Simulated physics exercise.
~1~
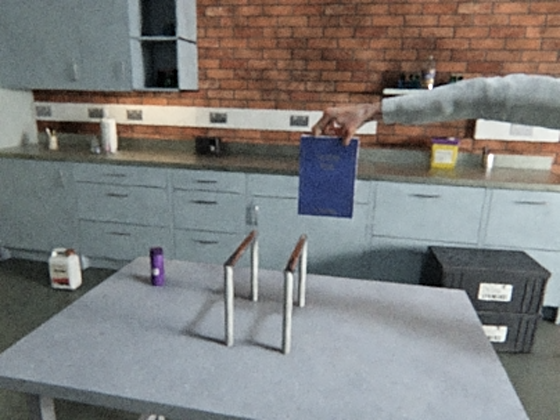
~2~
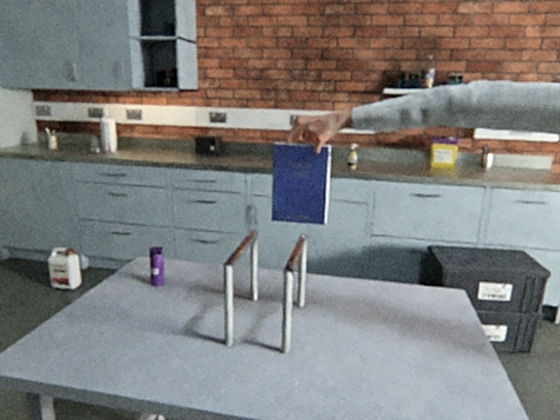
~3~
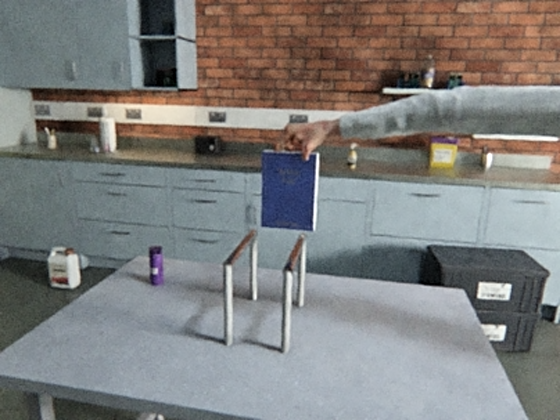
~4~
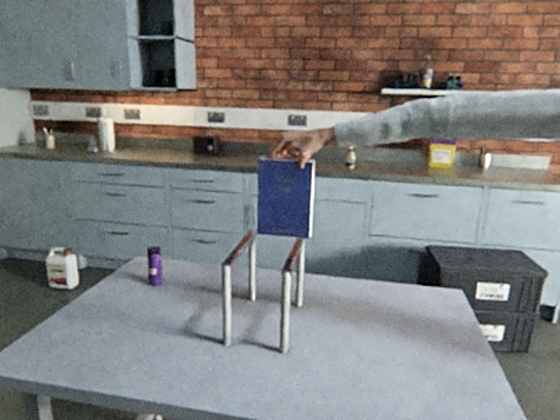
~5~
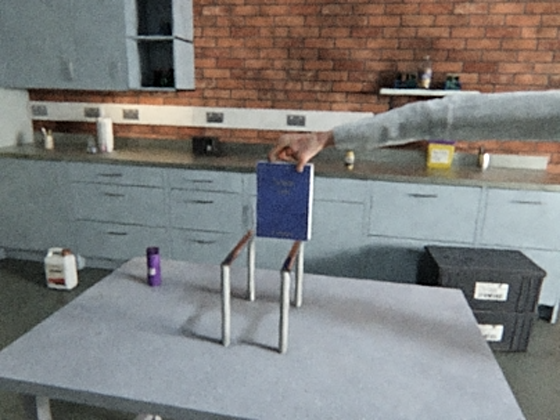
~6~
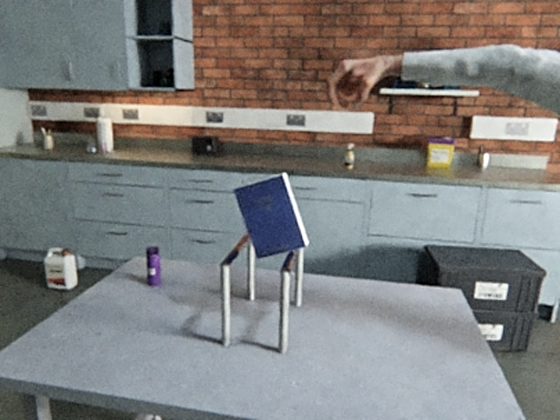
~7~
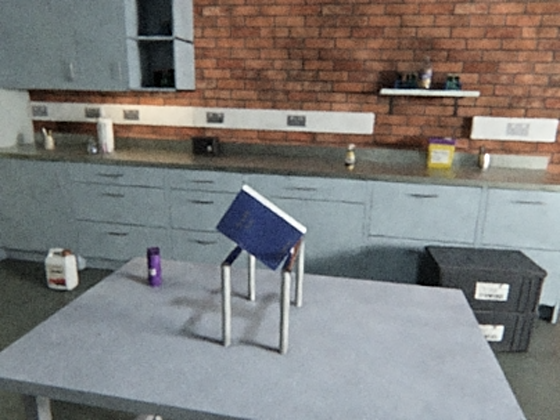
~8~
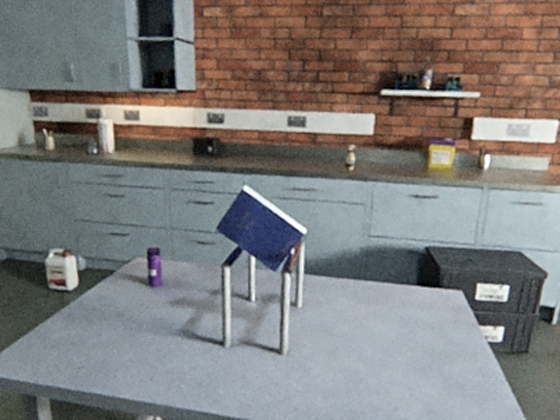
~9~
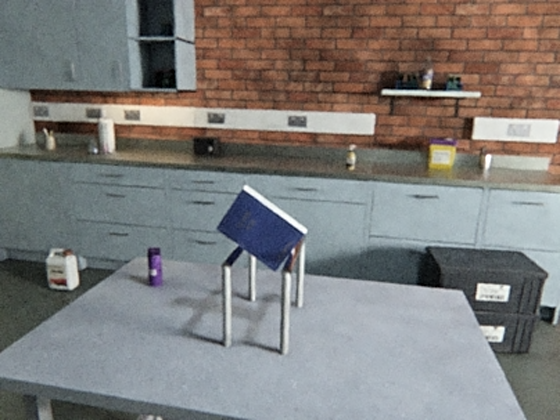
In a kitchen-like room with a brick wall and pale blue cabinets, a slightly swaying camera looks across a grey table. A stand of two parallel rails on metal legs sits in the middle, with a purple shaker to its left and black crates on the floor behind at right. An arm in a grey sleeve reaches in from the right, holding a blue book upright, and moves it left and down onto the rails. The hand lets go and draws back as the book tips to the left. The book settles, caught on top of the stand at a steep slant, while the shaker stays put.
